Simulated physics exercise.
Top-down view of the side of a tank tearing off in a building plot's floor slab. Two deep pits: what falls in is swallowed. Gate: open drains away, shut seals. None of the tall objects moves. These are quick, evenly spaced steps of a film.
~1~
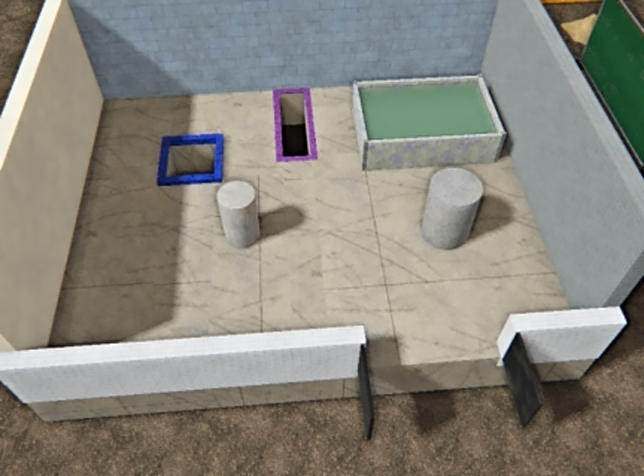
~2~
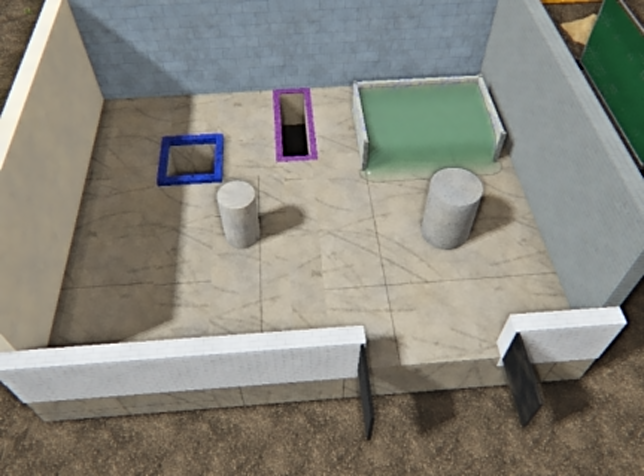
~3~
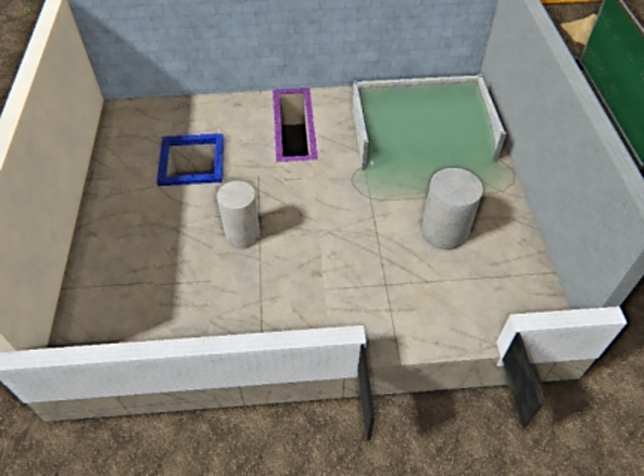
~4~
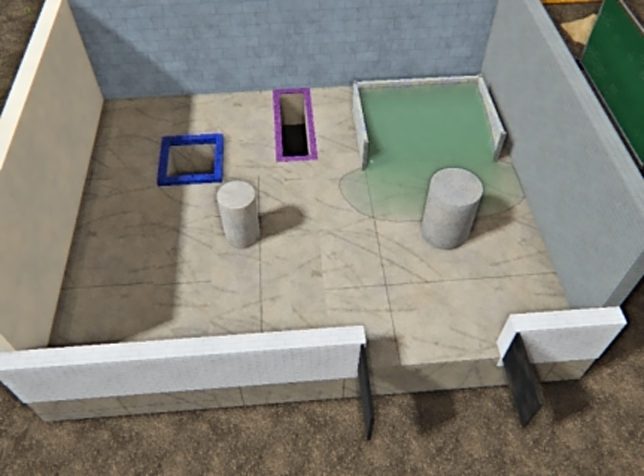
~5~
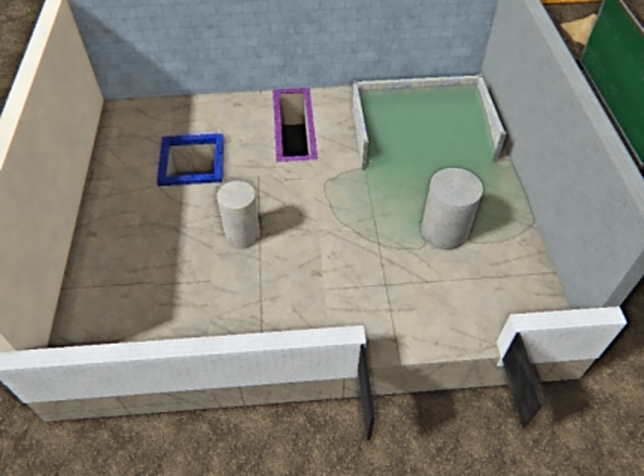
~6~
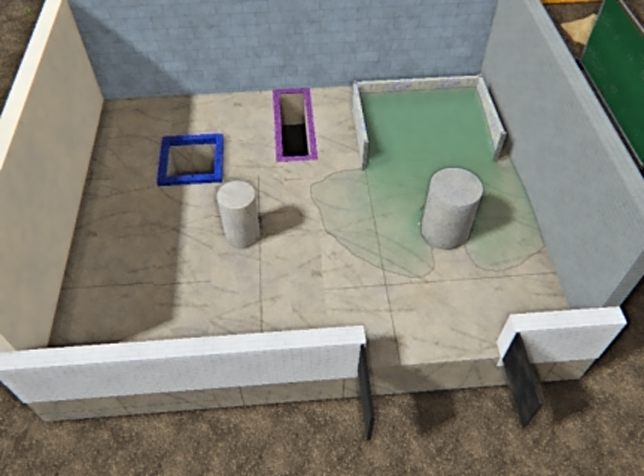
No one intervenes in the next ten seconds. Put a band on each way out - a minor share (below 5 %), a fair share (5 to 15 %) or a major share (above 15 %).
Outcome: As it plays out the gate goes past fifteen per cent. As it plays out the blue pit never reaches five per cent. As it plays out the purple pit never reaches five per cent.
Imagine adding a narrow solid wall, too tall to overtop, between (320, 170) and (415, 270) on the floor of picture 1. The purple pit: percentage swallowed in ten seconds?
Roughly 8 per cent ends up in the purple pit.
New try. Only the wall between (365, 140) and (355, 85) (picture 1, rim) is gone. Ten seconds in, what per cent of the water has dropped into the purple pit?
In per cent: Purple 70.
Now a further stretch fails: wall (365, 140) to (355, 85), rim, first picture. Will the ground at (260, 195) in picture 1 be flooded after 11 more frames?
Check at the given point: Inundated.
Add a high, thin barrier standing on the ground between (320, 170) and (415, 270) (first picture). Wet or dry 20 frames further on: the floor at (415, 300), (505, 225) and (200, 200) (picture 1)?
Result, listed order: Spot 1 reached by the flood, spot 2 reached by the flood, spot 3 kept clear of the flood.
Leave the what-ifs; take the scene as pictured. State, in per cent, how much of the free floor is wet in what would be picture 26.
About 55 percent.
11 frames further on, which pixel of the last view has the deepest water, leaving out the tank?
Roughly (564, 324).
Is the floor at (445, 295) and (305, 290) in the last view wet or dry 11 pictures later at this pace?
As listed: Swamped; swamped.
A moment on, water covers 30 % of the floor; the gate 0 %, the blue pit 0 %, the purple pit 0 %.
Next, water covers 40 % of the floor; the gate 4 %, the blue pit 0 %, the purple pit 0 %.
Then, water covers 55 % of the floor; the gate 10 %, the blue pit 0 %, the purple pit 0 %.
Later, water covers 70 % of the floor; the gate 15 %, the blue pit 0 %, the purple pit 0 %.
In the end, water covers 90 % of the floor; the gate 19 %, the blue pit 0 %, the purple pit 1 %.
